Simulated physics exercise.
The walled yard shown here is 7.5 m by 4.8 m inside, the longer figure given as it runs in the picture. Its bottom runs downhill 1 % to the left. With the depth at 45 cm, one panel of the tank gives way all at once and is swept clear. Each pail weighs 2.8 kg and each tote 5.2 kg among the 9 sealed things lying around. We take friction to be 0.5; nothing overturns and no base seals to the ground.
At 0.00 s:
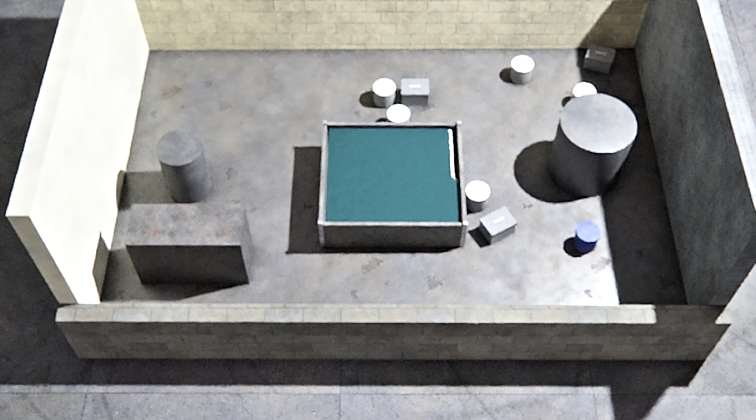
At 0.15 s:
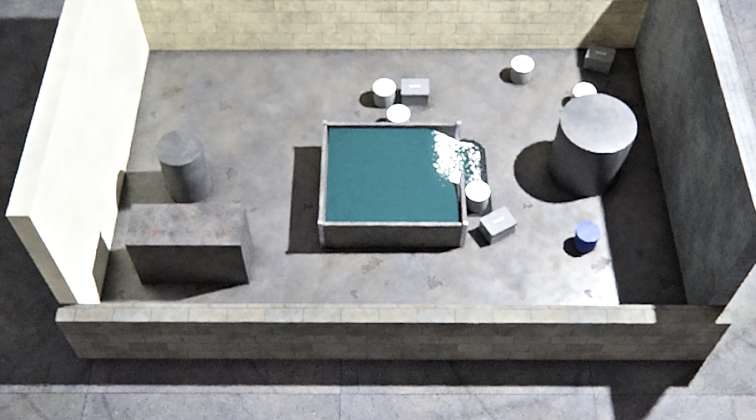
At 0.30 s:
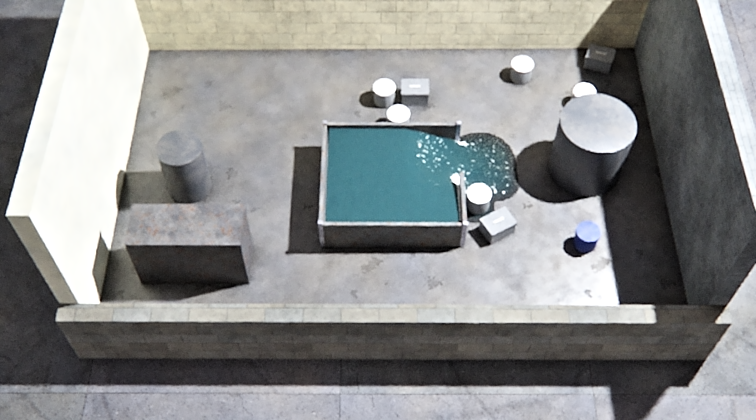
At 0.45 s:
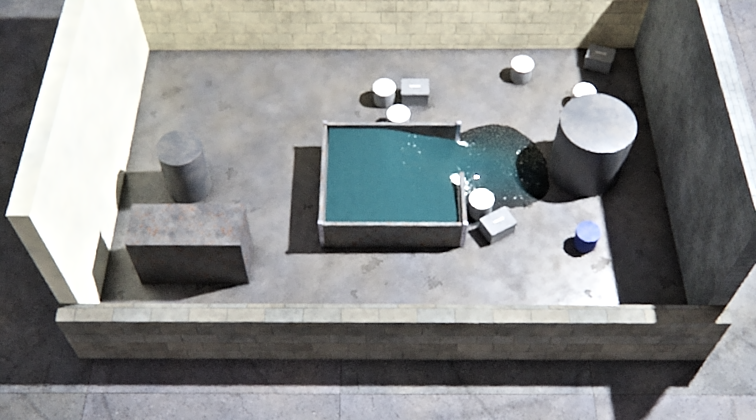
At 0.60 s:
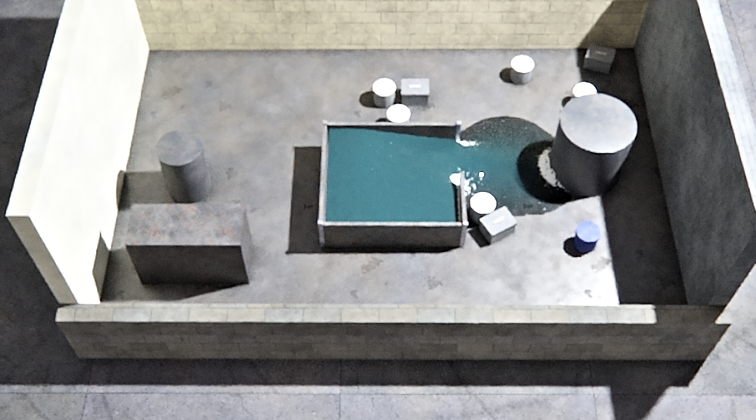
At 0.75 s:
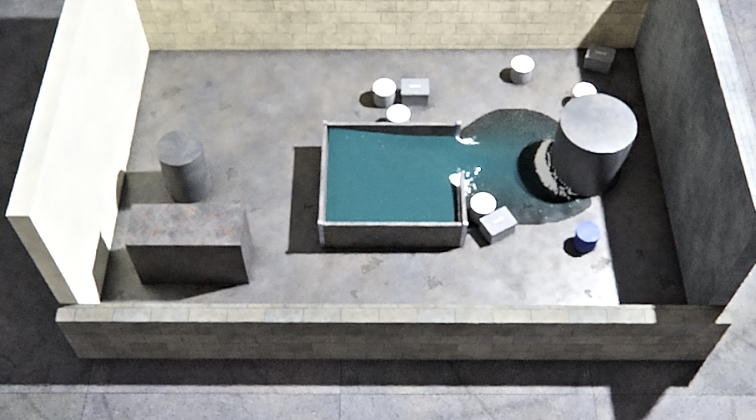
A walled concrete yard, with green water bursting from the right side of a square tank and spreading around a large grey cylinder.
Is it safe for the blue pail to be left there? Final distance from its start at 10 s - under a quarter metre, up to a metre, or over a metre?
Over a metre.
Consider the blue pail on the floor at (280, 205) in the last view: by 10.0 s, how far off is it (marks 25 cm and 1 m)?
What happens is that it keeps still.
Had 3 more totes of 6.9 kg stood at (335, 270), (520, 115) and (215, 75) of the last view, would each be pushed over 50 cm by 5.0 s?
In turn: Short of it, more, short of it.
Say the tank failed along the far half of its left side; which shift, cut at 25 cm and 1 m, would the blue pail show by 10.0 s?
Outcome for the blue pail: It remains nearly still.
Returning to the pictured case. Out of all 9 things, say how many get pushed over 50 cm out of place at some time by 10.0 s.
By my tally, 5.
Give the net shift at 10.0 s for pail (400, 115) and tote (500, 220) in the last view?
Lab note - net shifts in order: 0 cm; 40 cm.
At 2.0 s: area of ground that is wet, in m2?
Near 12 m2 in all.
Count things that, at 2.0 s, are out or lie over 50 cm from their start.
Tally: 2.
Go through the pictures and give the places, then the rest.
The blue pail at (589, 231), on the bottom; 2.9 m2 under water; 0 of 9 have shifted, in the first frame.
The blue pail at (589, 231), on the bottom; water covers 3.2 m2; 0 of 9 have shifted, in the second frame.
The blue pail at (589, 231), on the bottom; water covers 3.7 m2; 0 of 9 have shifted, in the third frame.
The blue pail at (589, 231), on the bottom; 4.3 m2 under water; 1 of 9 have shifted, in the fourth frame.
The blue pail at (589, 231), on the bottom; 4.9 m2 under water; 1 of 9 have shifted, in the fifth frame.
The blue pail at (589, 231), on the bottom; 5.4 m2 under water; 1 of 9 have shifted, in the sixth frame.
After 2.0 s the blue pail is near (610, 294), 0.9 m from its start, aground; 1 afloat.
After 4.5 s the blue pail is near (591, 285), 0.8 m from its start, afloat; 3 afloat.
After 7.0 s the blue pail is near (412, 288), 2.5 m from its start, afloat; 3 afloat.
After 10.0 s the blue pail is near (165, 293), 5.5 m from its start, afloat; 5 afloat.
